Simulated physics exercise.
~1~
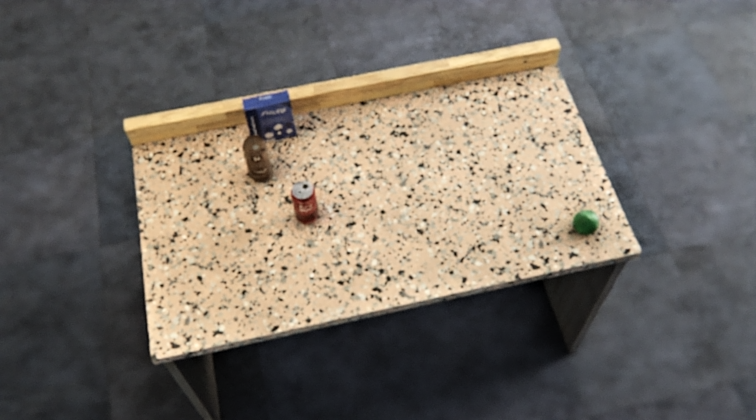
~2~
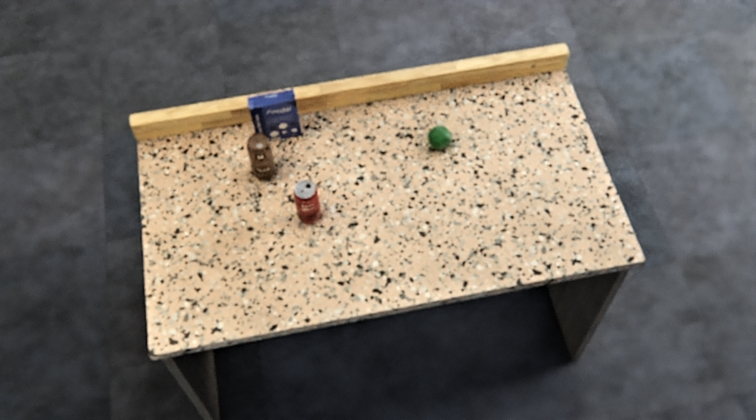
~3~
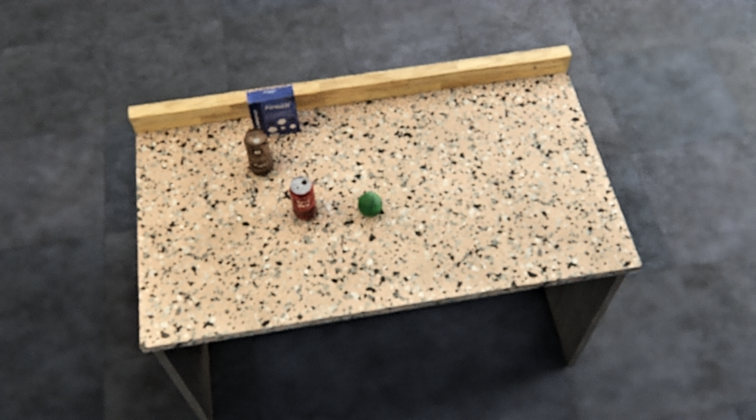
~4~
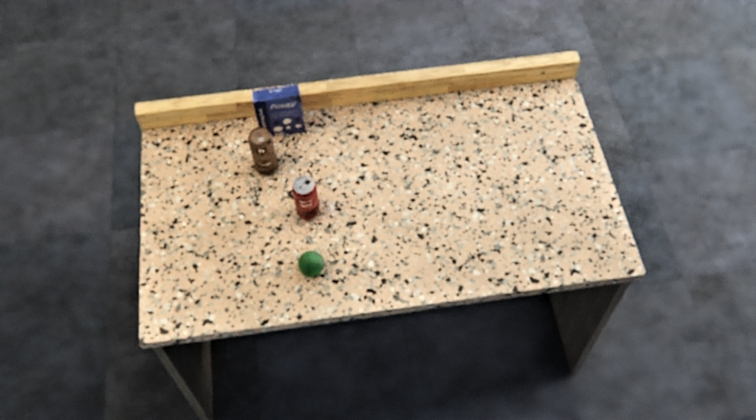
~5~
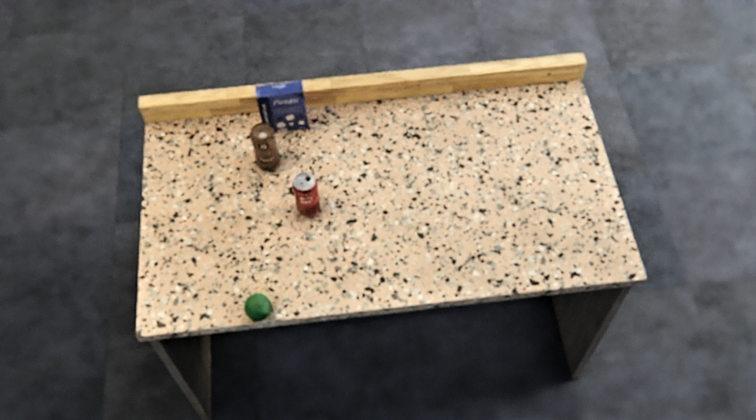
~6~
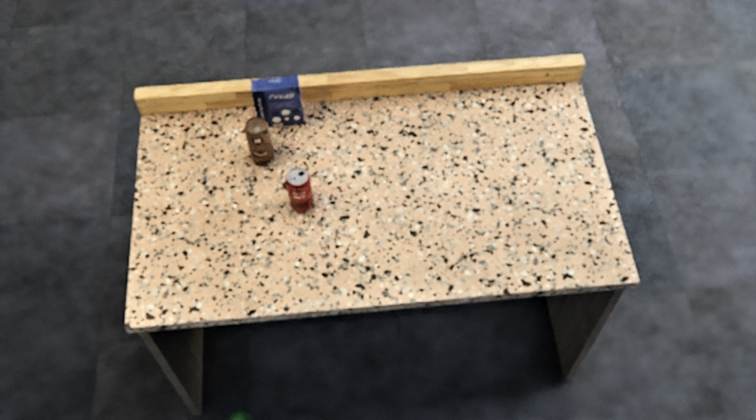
Speckled table with green ball rolling to the back rail, rebounding leftward past red can and dropping off the front edge.
